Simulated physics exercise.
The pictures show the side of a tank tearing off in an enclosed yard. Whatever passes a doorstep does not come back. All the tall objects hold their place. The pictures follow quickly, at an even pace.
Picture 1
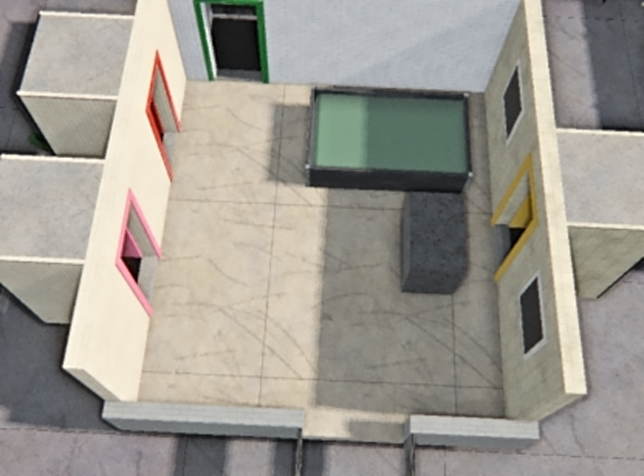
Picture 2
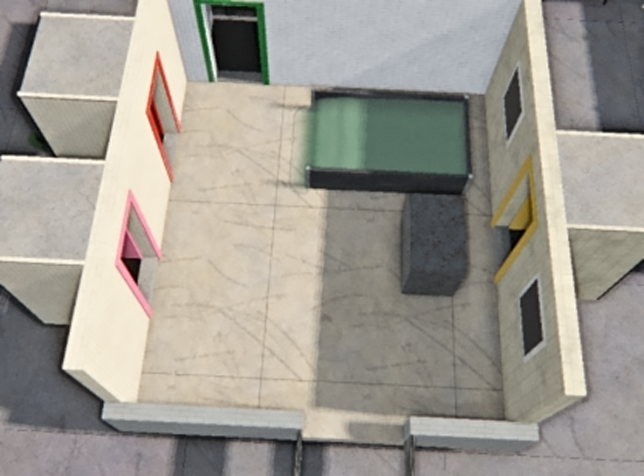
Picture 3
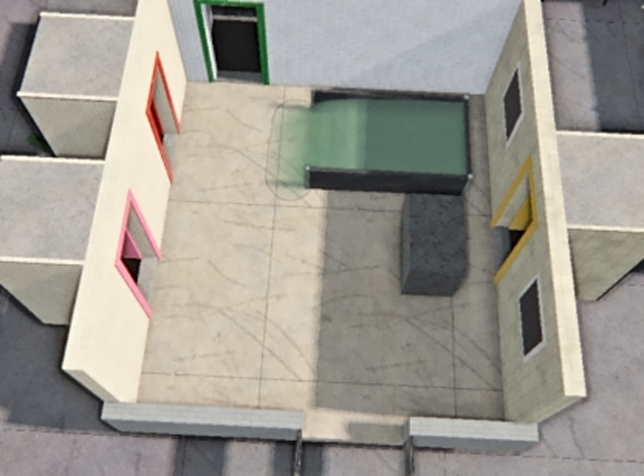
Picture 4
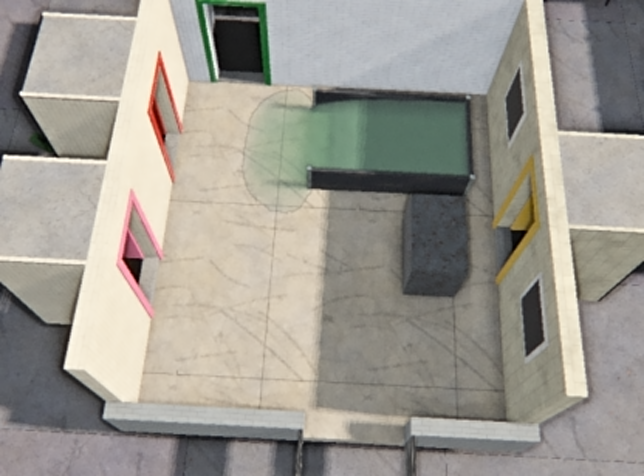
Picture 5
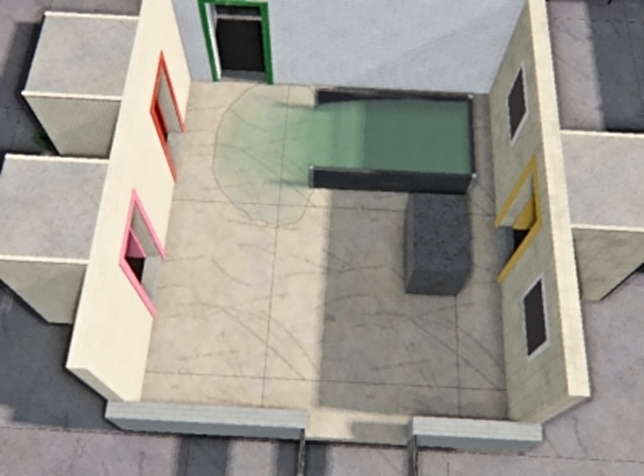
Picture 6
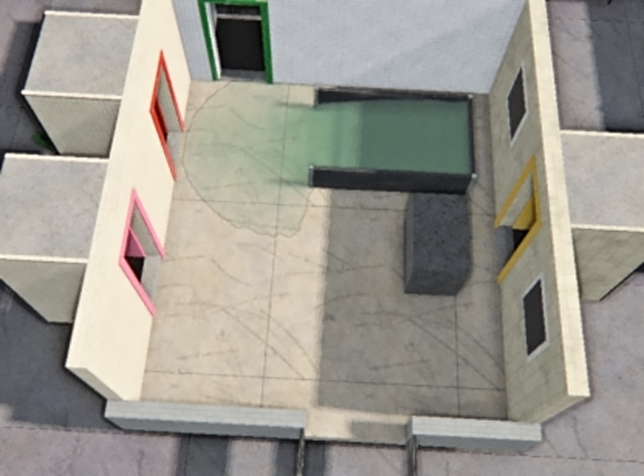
To begin with, a dark-sided tank of green water sits still near the back wall of an enclosed yard, beside a dark block. Its left side gives way and water pours out leftward across the pale floor. The thin green sheet fans wider, spreading near the green and red doorways while the block stays put.
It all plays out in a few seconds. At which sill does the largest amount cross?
The red door.
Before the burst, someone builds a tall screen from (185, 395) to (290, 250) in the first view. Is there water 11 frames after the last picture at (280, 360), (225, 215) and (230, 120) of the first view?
In that order: Clear, awash, wet.
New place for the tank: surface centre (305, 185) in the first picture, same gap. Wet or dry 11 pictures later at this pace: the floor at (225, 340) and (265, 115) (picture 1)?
As listed: Wet, not flooded.
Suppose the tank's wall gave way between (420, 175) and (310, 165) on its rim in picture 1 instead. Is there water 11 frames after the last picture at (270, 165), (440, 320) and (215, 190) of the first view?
In turn: No water, free of water, not flooded.
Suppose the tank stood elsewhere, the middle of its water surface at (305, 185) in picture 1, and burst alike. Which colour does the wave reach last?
Last comes the door marked yellow.
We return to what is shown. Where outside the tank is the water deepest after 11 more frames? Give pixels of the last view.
Near (185, 120).
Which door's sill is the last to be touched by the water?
Last comes the yellow-painted one.
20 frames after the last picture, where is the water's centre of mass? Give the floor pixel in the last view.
Roughly at (271, 177).
A moment on, water covers 25 % of the floor; yellow door not reached, red door some in, pink door not reached, green door a trickle in.
Next, water covers 30 % of the floor; yellow door not reached, red door a lot in, pink door wet at the sill, nothing in, green door some in.
Then, water covers 40 % of the floor; yellow door not reached, red door a lot in, pink door wet at the sill, nothing in, green door a lot in.
Later, water covers 65 % of the floor; yellow door not reached, red door a lot in, pink door wet at the sill, nothing in, green door a lot in.
In the end, water covers 85 % of the floor; yellow door wet at the sill, nothing in, red door a lot in, pink door wet at the sill, nothing in, green door a lot in; the red door has let in the most.
